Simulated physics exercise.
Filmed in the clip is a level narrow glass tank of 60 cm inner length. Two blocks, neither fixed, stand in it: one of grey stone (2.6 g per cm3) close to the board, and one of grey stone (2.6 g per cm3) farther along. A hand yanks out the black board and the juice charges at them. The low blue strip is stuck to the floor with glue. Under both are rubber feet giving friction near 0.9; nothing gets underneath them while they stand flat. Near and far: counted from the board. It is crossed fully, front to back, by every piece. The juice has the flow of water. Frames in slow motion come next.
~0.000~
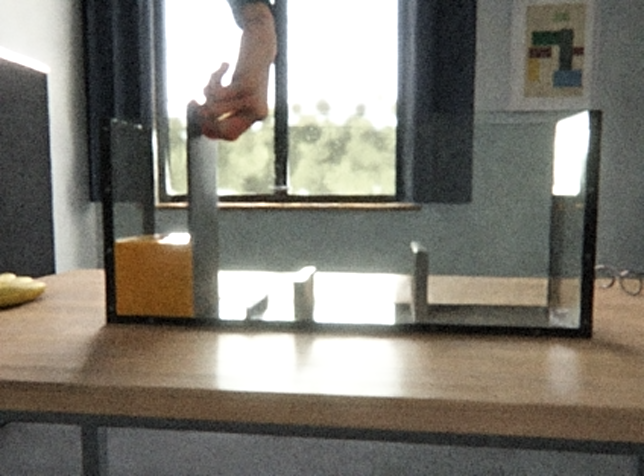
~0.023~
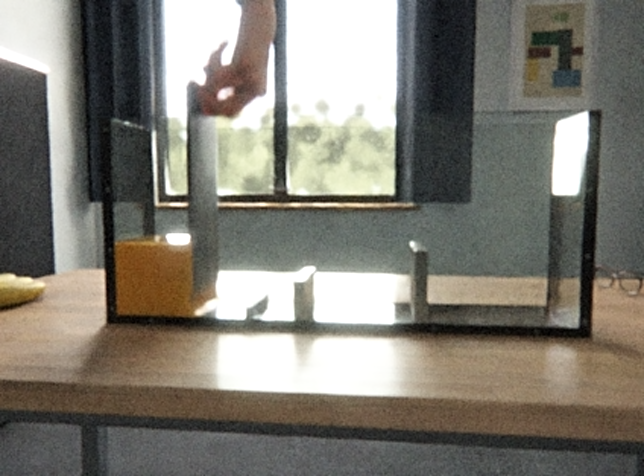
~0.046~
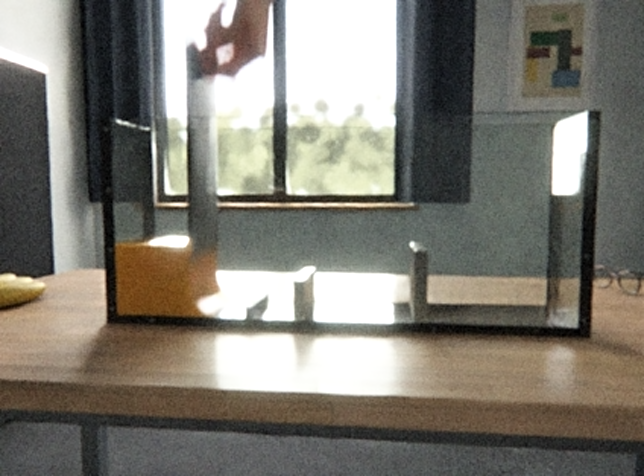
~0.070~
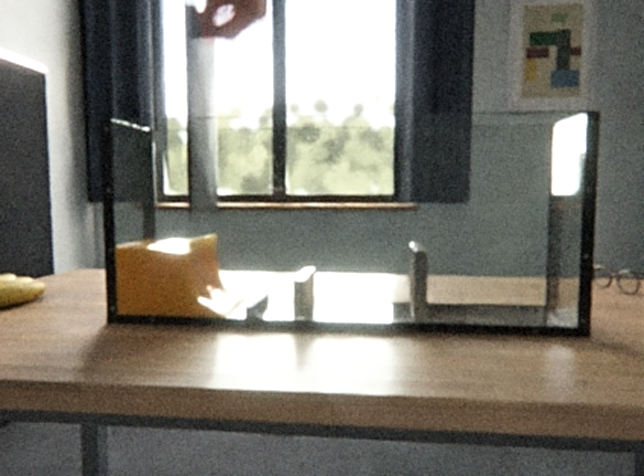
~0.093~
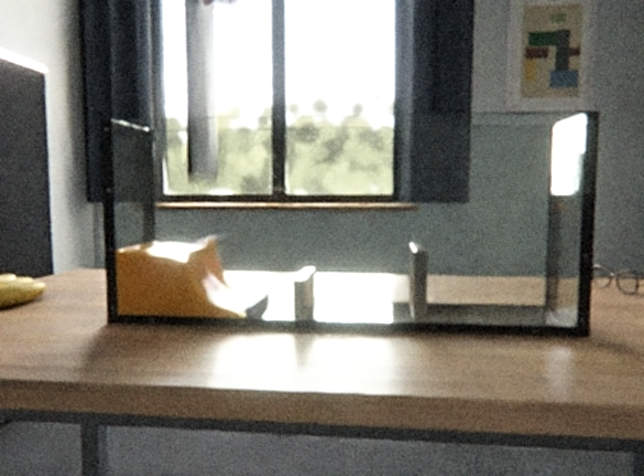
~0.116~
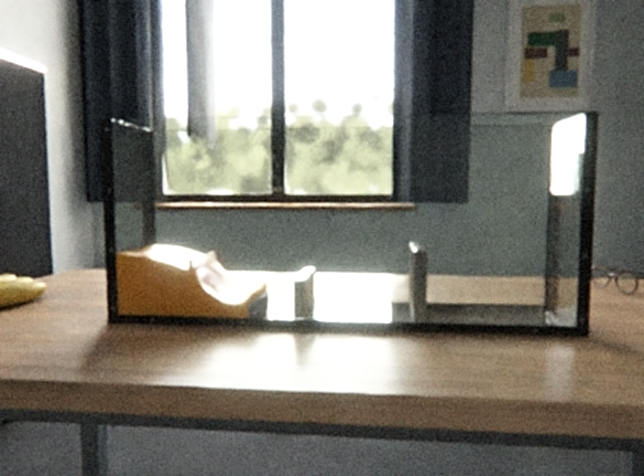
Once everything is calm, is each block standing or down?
One by one: Near one: Toppled; far one: Not toppled.
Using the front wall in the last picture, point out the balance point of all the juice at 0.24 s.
The balance point lies roughly at pixel (203, 296).
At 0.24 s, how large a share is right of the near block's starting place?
It comes to around 8 in a hundred.
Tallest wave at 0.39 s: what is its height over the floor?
Max height: Approx. 4.0 cm.
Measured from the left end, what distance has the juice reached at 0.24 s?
About 30 cm.
Then, 0.24 s in, the front has run 31 cm from the left wall, the near block leans 11° and the far block is upright.
Then, 0.39 s in, the near block lies flat and the far block is upright.
Then, 0.63 s in, the near block lies flat and the far block leans 3°.
Finally, the near block lies flat and the far block is upright; 0 per cent of the juice is past where the far block first stood.
